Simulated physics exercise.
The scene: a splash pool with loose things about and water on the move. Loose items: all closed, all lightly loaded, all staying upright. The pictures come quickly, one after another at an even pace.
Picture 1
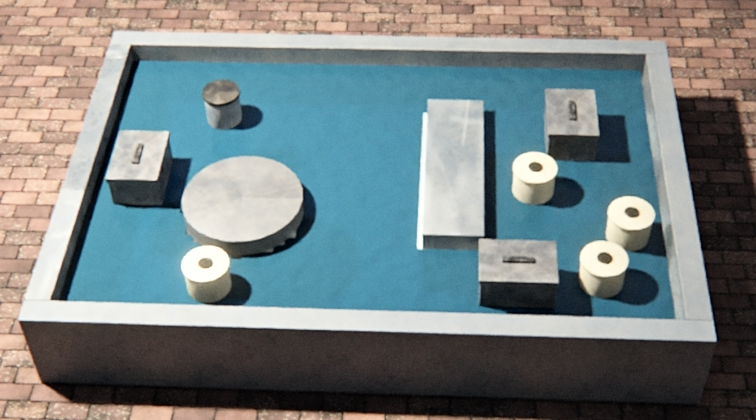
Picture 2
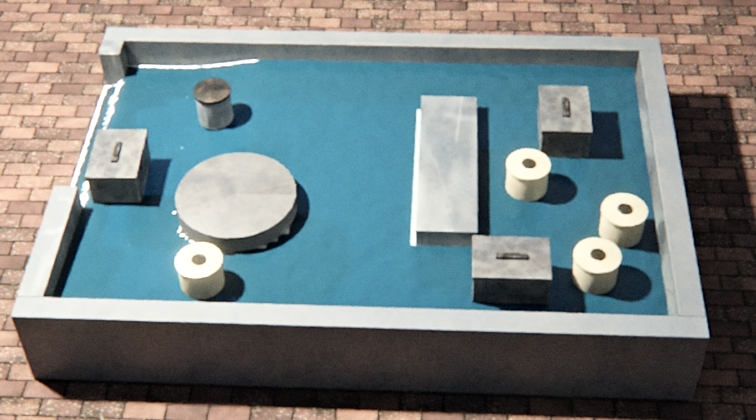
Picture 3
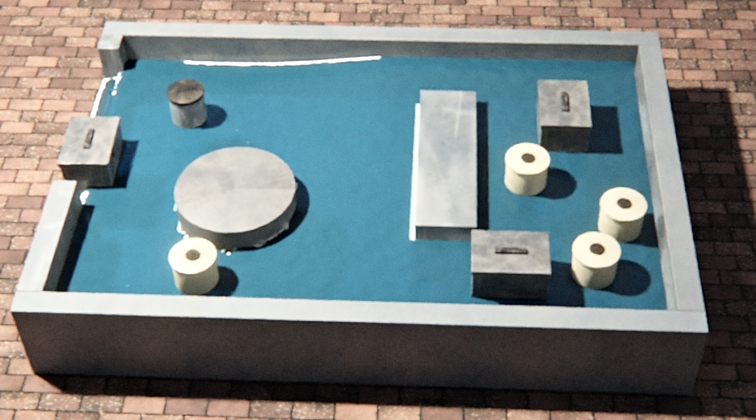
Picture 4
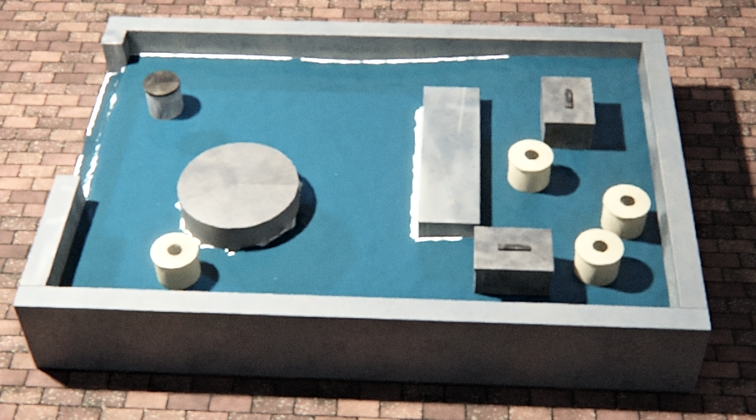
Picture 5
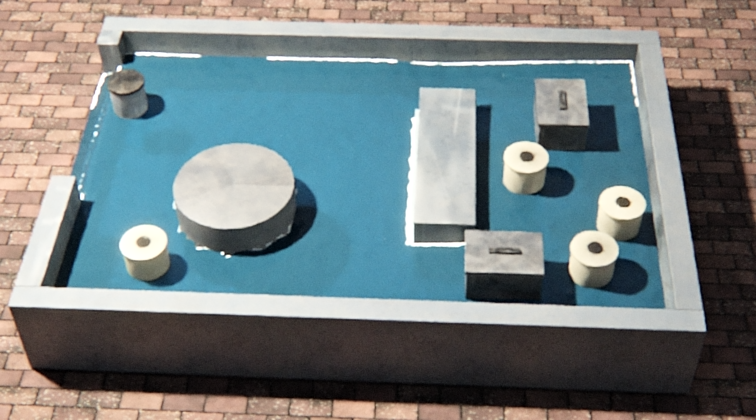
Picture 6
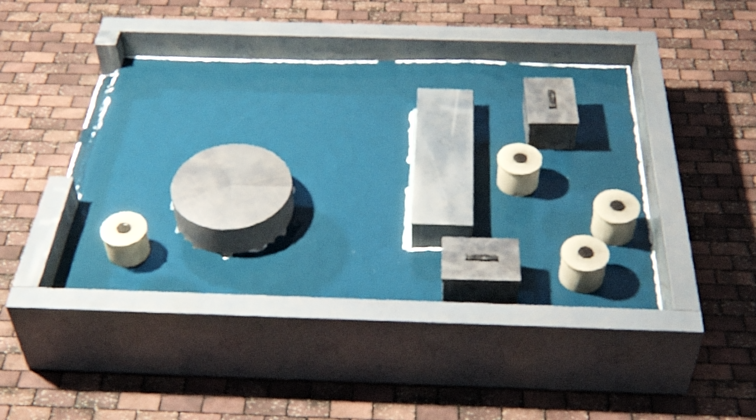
Grey box drifting out through a gap in the pool's left wall, a small drum following, then a cream tub nearing the wall.
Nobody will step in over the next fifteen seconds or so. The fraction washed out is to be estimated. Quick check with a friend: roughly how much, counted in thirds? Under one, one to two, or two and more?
One to two thirds.
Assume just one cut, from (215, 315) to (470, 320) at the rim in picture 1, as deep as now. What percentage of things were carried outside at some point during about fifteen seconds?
Result: 60 per cent.
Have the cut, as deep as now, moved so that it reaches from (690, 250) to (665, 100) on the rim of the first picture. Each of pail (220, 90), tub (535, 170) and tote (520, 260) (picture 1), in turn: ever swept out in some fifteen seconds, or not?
Remains, escapes, escapes.
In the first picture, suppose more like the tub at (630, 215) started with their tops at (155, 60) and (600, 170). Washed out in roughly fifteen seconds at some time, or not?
Result, in sequence: Ends up outside; never gets out.
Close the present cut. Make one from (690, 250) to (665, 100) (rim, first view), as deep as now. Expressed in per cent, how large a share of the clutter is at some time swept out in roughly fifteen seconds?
By my count, 80 percent.
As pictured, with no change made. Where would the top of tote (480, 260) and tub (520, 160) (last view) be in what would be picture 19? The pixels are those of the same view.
Approximately (334, 202) for the first and (506, 189) for the second.
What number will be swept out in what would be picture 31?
Count: 3.
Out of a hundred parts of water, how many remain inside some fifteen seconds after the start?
Near 42 per cent.
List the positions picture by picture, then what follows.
A tub at (205, 264) floats; a tote at (518, 261) floats; 0 of 8 have shifted, in the first picture.
A tub at (199, 260), afloat; a tote at (512, 257), afloat; 1 of 8 have shifted, in the second picture.
A tub at (193, 256), afloat, close to its start; a tote at (511, 252) floats; 2 of 8 have shifted, in the third picture.
A tub at (174, 250), afloat, close to its start; a tote at (514, 248) floats; 3 of 8 have shifted, in the fourth picture.
A tub at (143, 243) floats, close to its start; a tote at (504, 252), afloat; 3 of 8 have shifted, in the fifth picture.
A tub at (124, 229), afloat, a stride from its start; a tote at (481, 259), afloat, close to its start; 5 of 8 have shifted, in the sixth picture.
A moment on, 2 of 8 are out; 6 afloat.
Next, 3 of 8 are out; 5 afloat.
Later, 3 of 8 are out; 5 afloat.
In the end, 3 of 8 are out; 5 afloat.
